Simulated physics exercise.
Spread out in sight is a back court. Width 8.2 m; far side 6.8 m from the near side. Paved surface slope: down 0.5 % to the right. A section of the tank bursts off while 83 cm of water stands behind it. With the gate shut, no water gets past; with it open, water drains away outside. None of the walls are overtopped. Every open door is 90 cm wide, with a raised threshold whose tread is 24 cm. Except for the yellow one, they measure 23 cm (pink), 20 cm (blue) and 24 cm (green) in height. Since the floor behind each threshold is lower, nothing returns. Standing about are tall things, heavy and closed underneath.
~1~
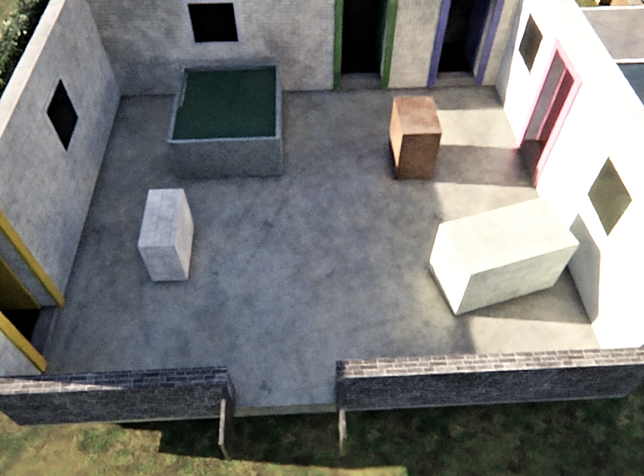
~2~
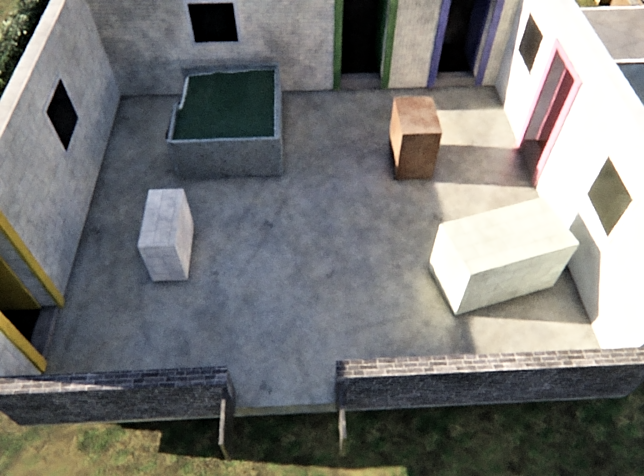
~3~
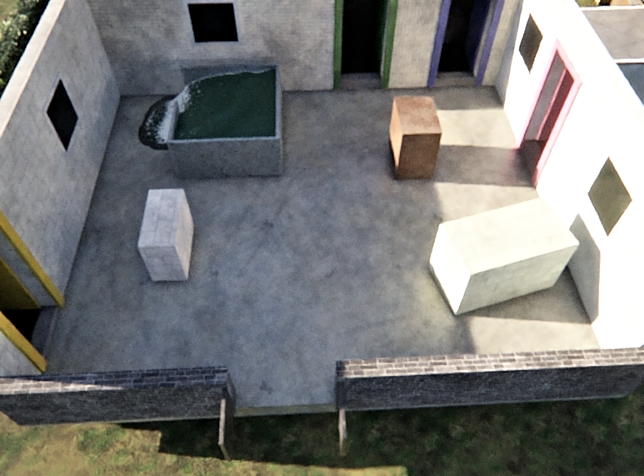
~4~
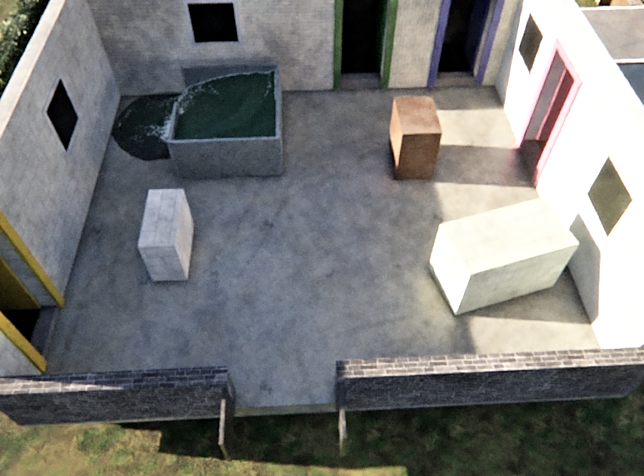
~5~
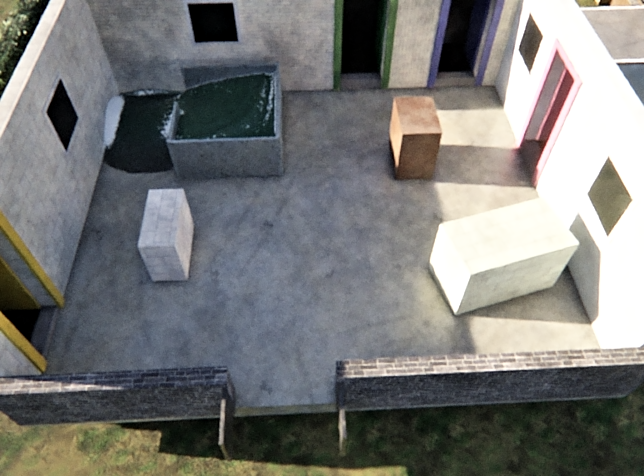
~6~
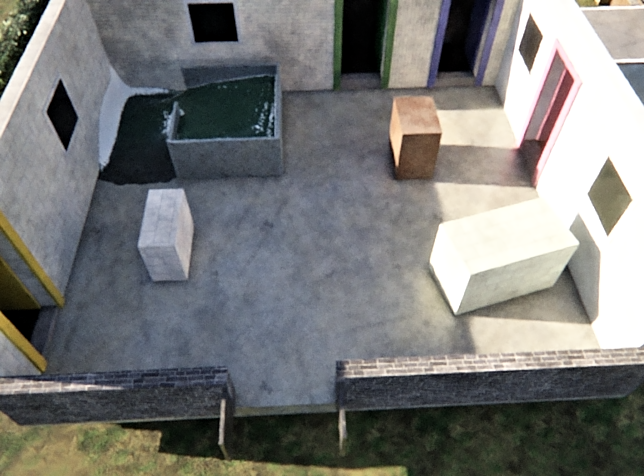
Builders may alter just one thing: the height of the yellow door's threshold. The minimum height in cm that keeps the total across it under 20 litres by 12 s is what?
It is close to 17 cm.
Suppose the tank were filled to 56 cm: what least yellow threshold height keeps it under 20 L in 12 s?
Minimum height: Approx. 9.5 cm.
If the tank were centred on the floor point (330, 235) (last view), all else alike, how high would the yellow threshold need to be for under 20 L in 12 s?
You'd need some 7.0 cm.
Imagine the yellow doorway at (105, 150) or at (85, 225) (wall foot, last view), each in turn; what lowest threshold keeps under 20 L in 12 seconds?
You'd want roughly 35 cm there first, then roughly 6.5 cm.
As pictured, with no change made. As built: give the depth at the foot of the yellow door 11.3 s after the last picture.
A ruler would read roughly 7.5 cm.
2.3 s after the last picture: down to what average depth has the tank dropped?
Around 35 cm on average.
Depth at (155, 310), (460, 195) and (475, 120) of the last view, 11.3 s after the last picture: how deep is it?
That's 5, 7 and 6 cm, in the order given.
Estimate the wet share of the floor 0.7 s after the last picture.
10 %.
Then, 0.7 s after the last picture water covers 10 % of the floor, deepest (66 cm) near (121, 99); it has not reached the yellow door.
Then, 2.3 s after the last picture water covers 35 % of the floor, deepest (38 cm) near (113, 396); 5 cm at the yellow door, 0 litres in over its 11 cm threshold.
Then, 11.3 s after the last picture water covers 100 % of the floor, deepest (14 cm) near (550, 290); 8 cm at the yellow door, 80 litres in over its 11 cm threshold.
At the yellow door as built, the water peaked near 21 cm, 4.5 s after the last picture.
With a threshold of 14 cm, 40 litres would have come in within the 12 s; with 19 cm, 9 litres. So under 20 litres takes about 17 cm.
